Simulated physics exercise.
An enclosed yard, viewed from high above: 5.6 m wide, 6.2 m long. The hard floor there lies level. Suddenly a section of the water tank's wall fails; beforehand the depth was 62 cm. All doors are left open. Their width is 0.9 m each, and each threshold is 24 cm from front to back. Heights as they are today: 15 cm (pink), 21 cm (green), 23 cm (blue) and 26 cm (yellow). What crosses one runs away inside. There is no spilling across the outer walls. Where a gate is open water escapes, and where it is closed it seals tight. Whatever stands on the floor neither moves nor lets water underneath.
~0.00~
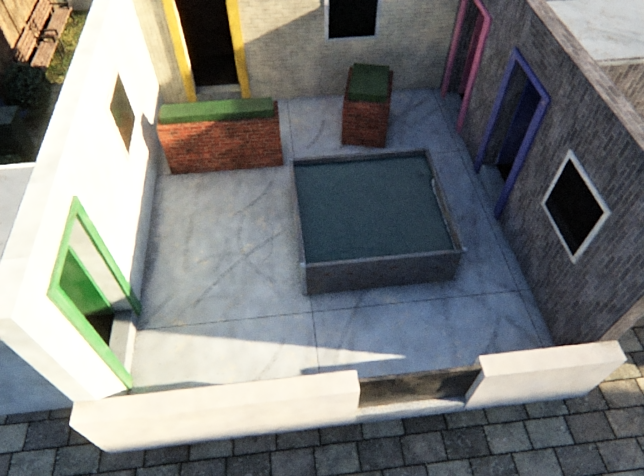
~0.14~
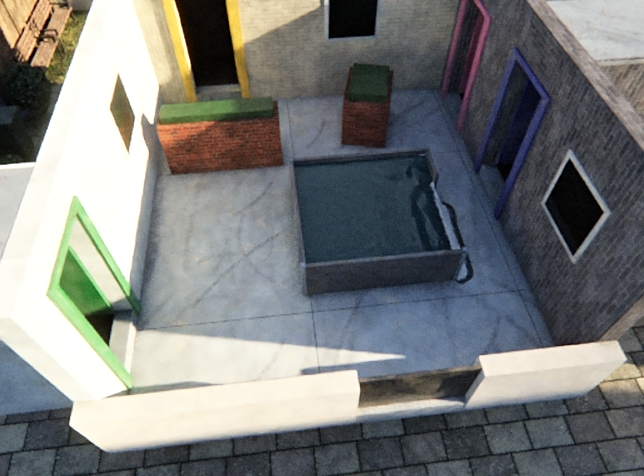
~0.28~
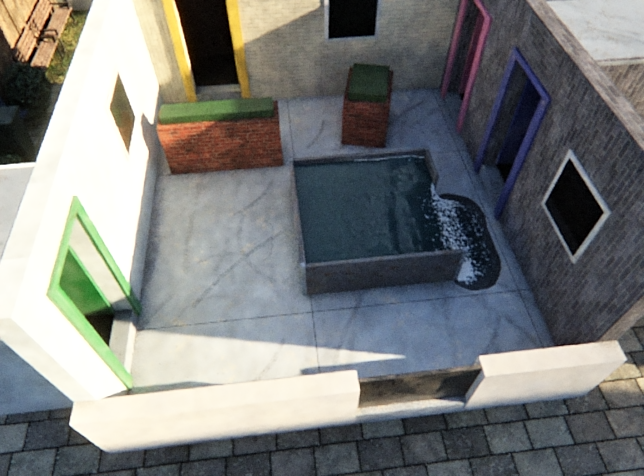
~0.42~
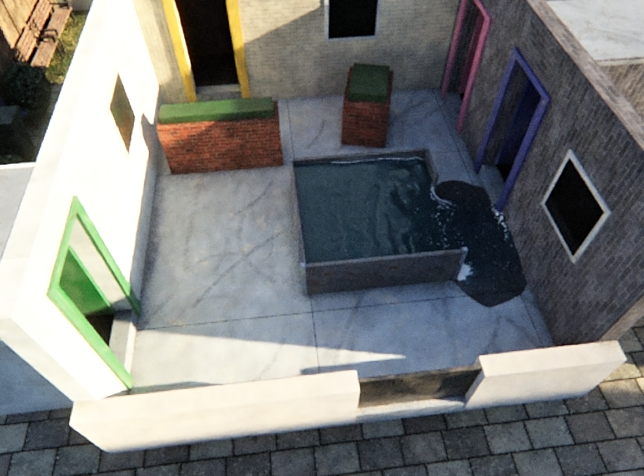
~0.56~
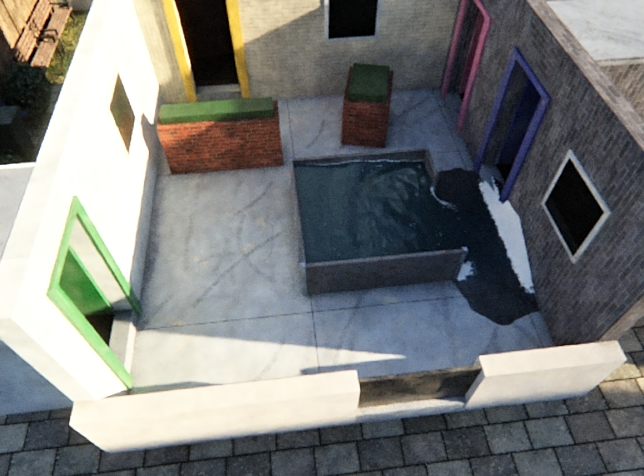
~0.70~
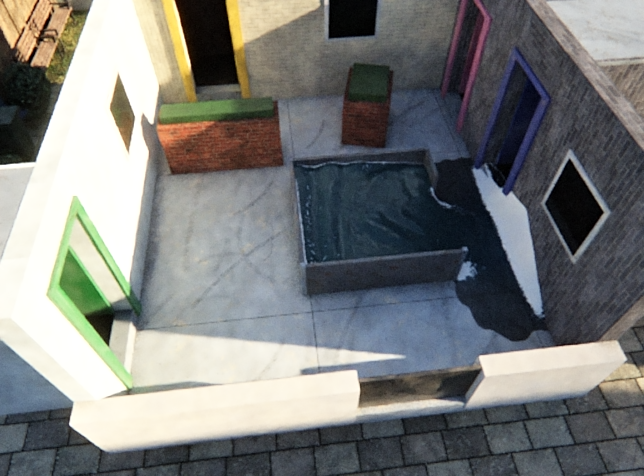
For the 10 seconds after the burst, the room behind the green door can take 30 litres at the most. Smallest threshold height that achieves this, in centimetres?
13.5 cm.
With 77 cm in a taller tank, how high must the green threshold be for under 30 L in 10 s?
Around 18 cm high.
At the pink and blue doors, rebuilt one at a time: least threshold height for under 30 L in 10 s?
You'd want about 12.0 centimetres at pink and about 26 centimetres at blue.
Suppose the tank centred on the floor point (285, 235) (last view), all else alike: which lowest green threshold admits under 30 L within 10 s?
Roughly 13.0 centimetres.
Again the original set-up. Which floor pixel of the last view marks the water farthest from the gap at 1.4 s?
Around (450, 111).
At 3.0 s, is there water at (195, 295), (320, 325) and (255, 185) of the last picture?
Listed order - unwetted, soaked through, unwetted.
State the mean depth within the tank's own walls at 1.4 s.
Around 41 cm deep on average.
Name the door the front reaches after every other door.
The yellow one.
After 1.4 s water covers 15 % of the floor, deepest (48 cm) near (501, 250); it has not reached the green door.
After 3.0 s water covers 50 % of the floor, deepest (35 cm) near (561, 358); it has not reached the green door.
After 10.0 s water covers 100 % of the floor, deepest (14 cm) near (328, 97); 8 cm at the green door, 0 litres in over its 21 cm threshold.
At the green door as built, the water arrived by 3.4 s and peaked near 20 cm at 4.6 s.
With a threshold of 12.5 cm, 42 litres would have come in within the 10 s; with 16.5 cm, 8 litres. So under 30 litres takes about 13.5 cm.
